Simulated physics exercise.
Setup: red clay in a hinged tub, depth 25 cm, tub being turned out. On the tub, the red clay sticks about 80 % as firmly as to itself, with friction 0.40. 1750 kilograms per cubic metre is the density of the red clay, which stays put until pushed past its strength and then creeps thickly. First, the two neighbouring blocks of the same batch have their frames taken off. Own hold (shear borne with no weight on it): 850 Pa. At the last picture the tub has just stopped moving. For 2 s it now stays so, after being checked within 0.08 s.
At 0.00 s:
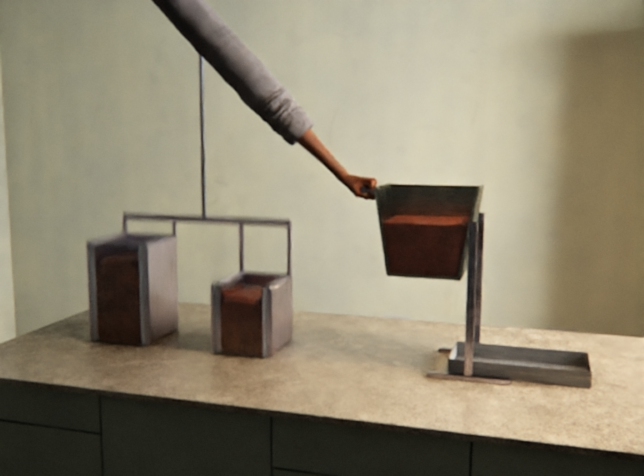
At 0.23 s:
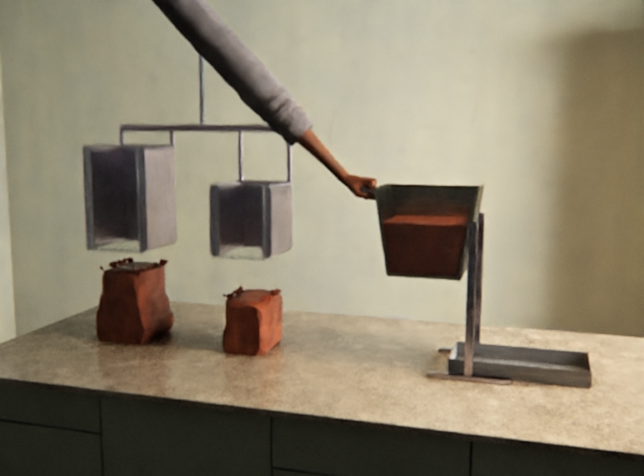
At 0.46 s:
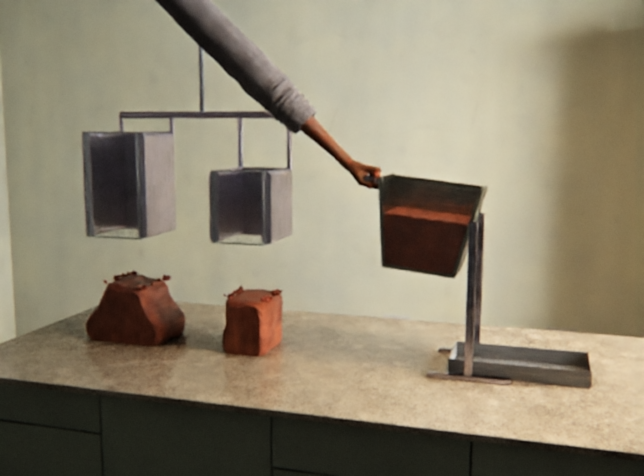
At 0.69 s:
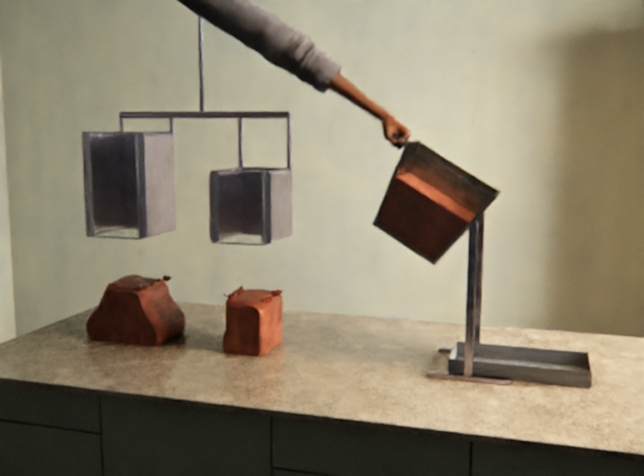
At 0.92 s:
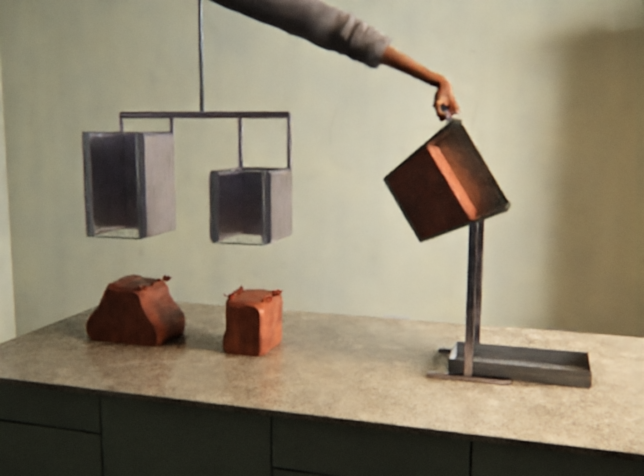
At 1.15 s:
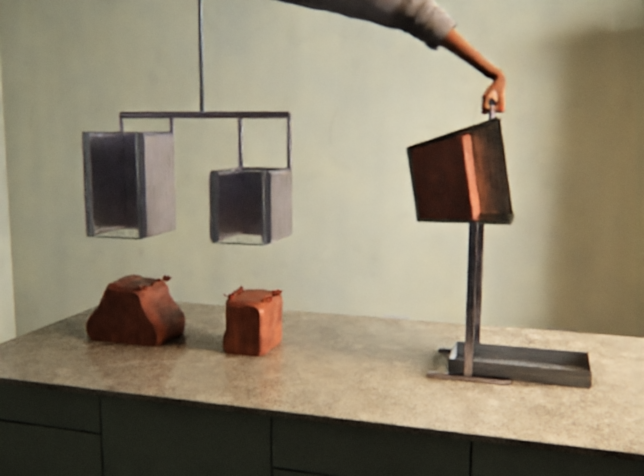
In this clip, two open casings rise off two reddish-brown clay blocks, and the left block slumps lower and wider. A hand then turns a hinged tub of red clay clockwise on its stand, the clay staying inside.
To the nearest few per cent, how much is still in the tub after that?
About 100 %.
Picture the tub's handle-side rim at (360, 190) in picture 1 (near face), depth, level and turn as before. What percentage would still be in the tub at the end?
I'd put it at close to 100 per cent.
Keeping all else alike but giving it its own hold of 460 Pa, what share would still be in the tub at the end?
It would come to about 80 %.
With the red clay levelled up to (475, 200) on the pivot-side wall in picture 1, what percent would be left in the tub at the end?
It would come to roughly 100 percent.
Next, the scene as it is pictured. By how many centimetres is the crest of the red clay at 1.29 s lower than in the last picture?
About 1 cm.
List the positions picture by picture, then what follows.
In the first picture, handle-side rim at (377, 188), tilt 0 degrees; highest point of the red clay at (453, 224); test blocks 29 cm, 19 cm high (left to right).
In the second picture, handle-side rim at (377, 188), tilt 0 degrees; highest point of the red clay at (453, 224); test blocks 26 cm, 19 cm high (left to right).
In the third picture, handle-side rim at (381, 178), tilt 6 degrees; highest point of the red clay at (389, 213); test blocks 20 cm, 19 cm high (left to right).
In the fourth picture, handle-side rim at (409, 143), tilt 31 degrees; highest point of the red clay at (400, 178); test blocks 20 cm, 18 cm high (left to right).
In the fifth picture, handle-side rim at (454, 121), tilt 58 degrees; highest point of the red clay at (425, 148); test blocks 20 cm, 18 cm high (left to right).
In the sixth picture, handle-side rim at (497, 120), tilt 80 degrees; highest point of the red clay at (458, 136); test blocks 20 cm, 18 cm high (left to right).
By 1.29 s, the tub is at 80 degrees and holds 100 %.
By 1.46 s, the tub is at 80 degrees and holds 100 %.
By 1.63 s, the tub is at 80 degrees and holds 100 %.
By 1.80 s, the tub is at 80 degrees and holds 100 %.
By 3.15 s, at the end, the tub is at 80 degrees and holds 100 %.
